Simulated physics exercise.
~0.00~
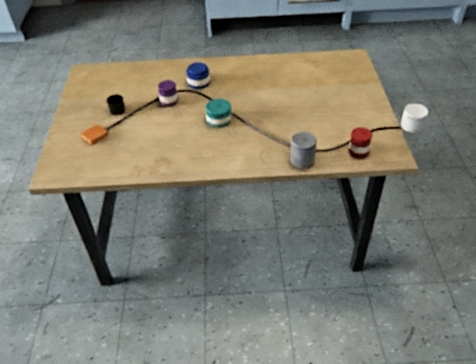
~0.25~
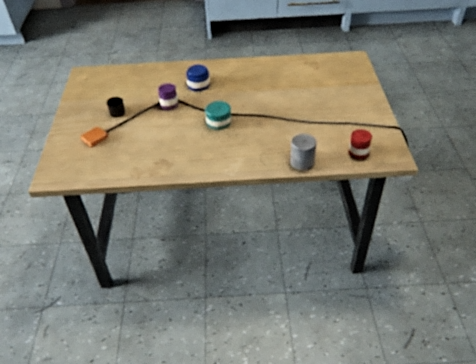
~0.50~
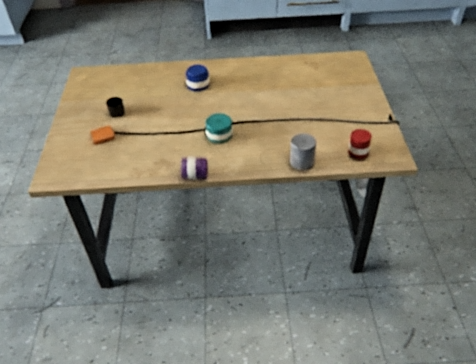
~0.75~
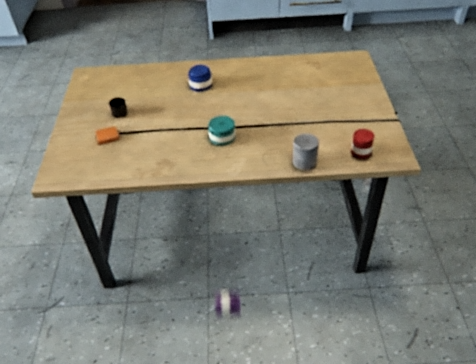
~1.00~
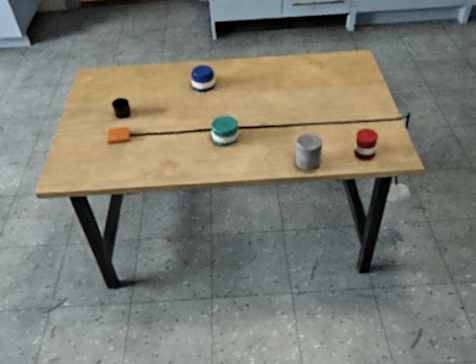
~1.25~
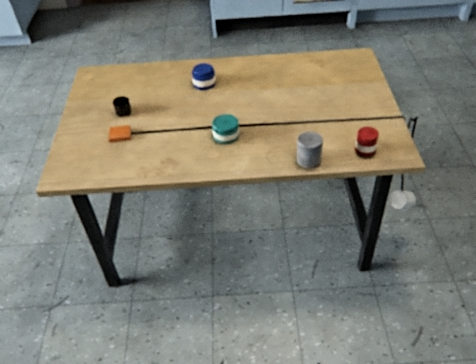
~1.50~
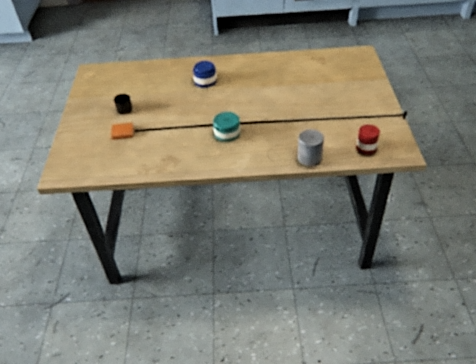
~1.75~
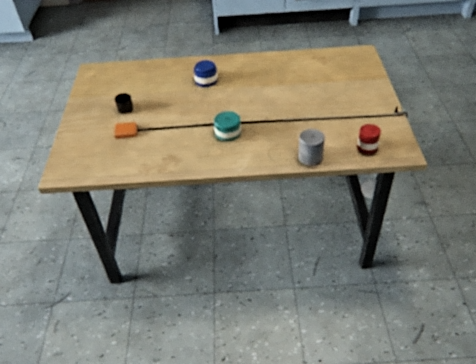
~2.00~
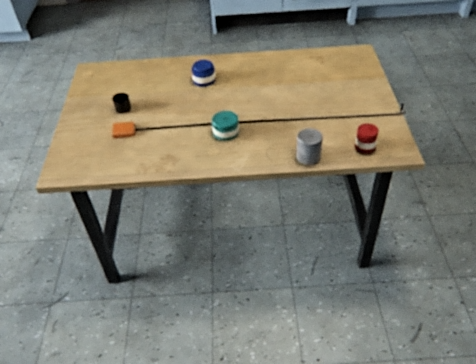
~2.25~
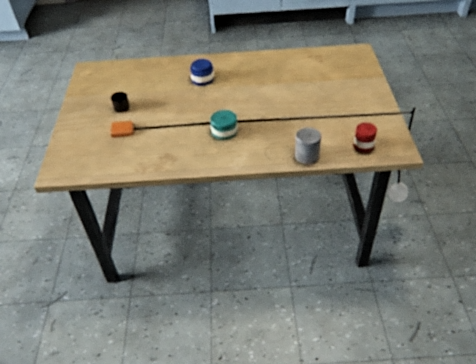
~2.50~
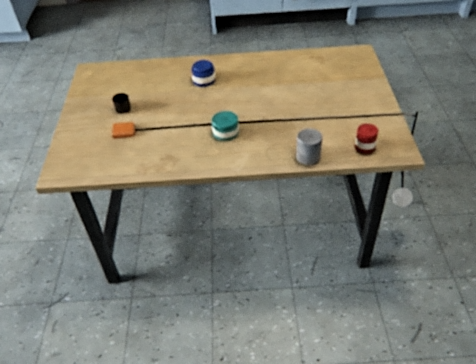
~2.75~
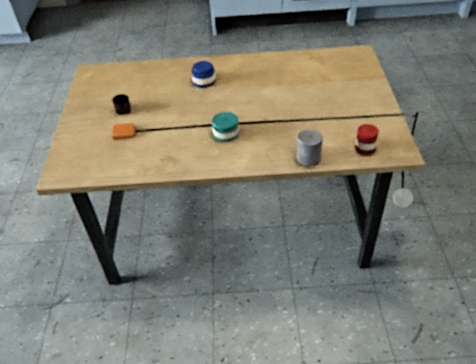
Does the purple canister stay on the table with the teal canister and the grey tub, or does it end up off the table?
The purple canister ends up off the table, going over the front edge. The teal canister only slides a little and the grey tub stays about where it was.
